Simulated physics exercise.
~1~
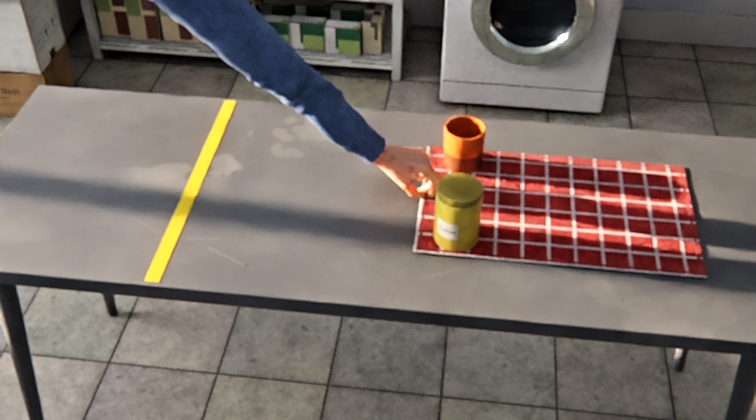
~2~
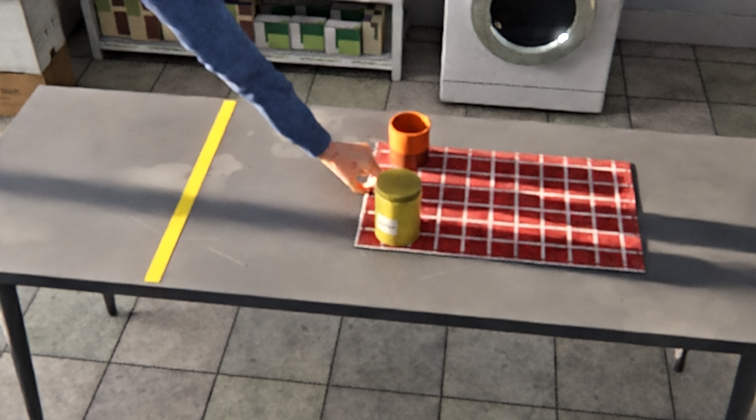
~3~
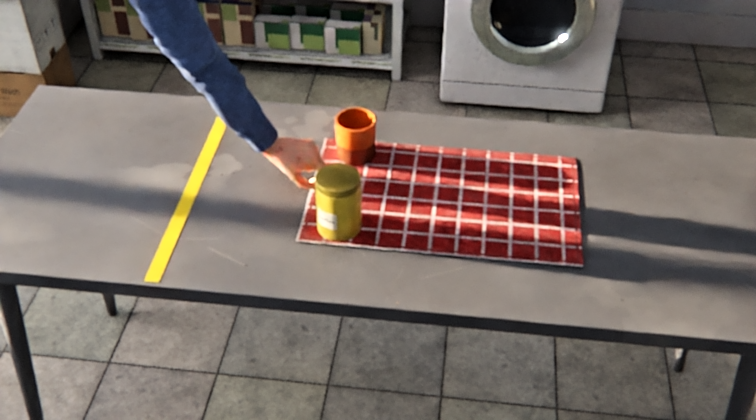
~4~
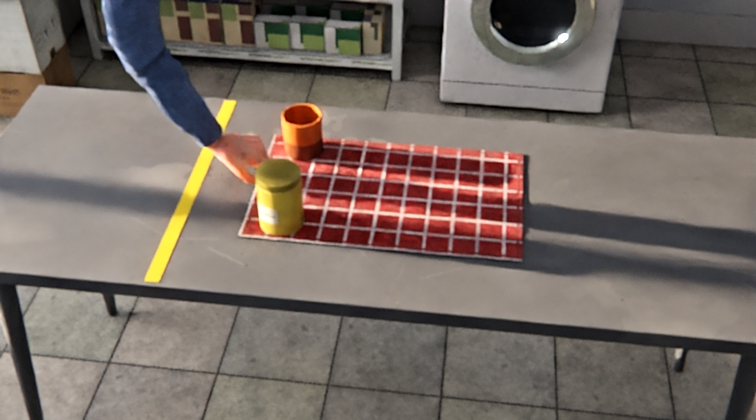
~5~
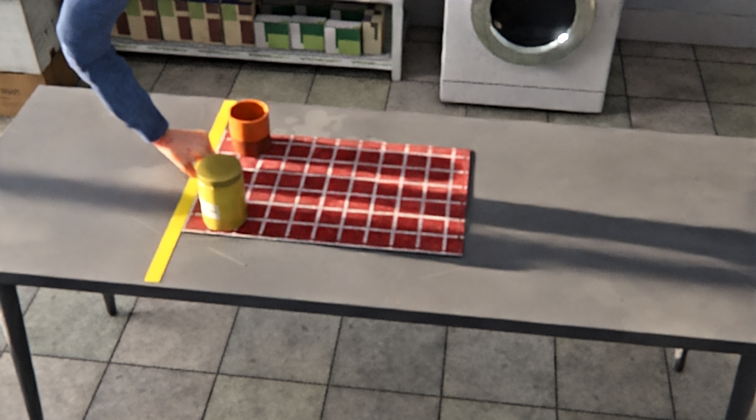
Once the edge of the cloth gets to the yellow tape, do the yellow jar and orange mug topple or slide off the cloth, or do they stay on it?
They both stay on it. The yellow jar and the orange mug are still on the red cloth when its edge is at the tape.
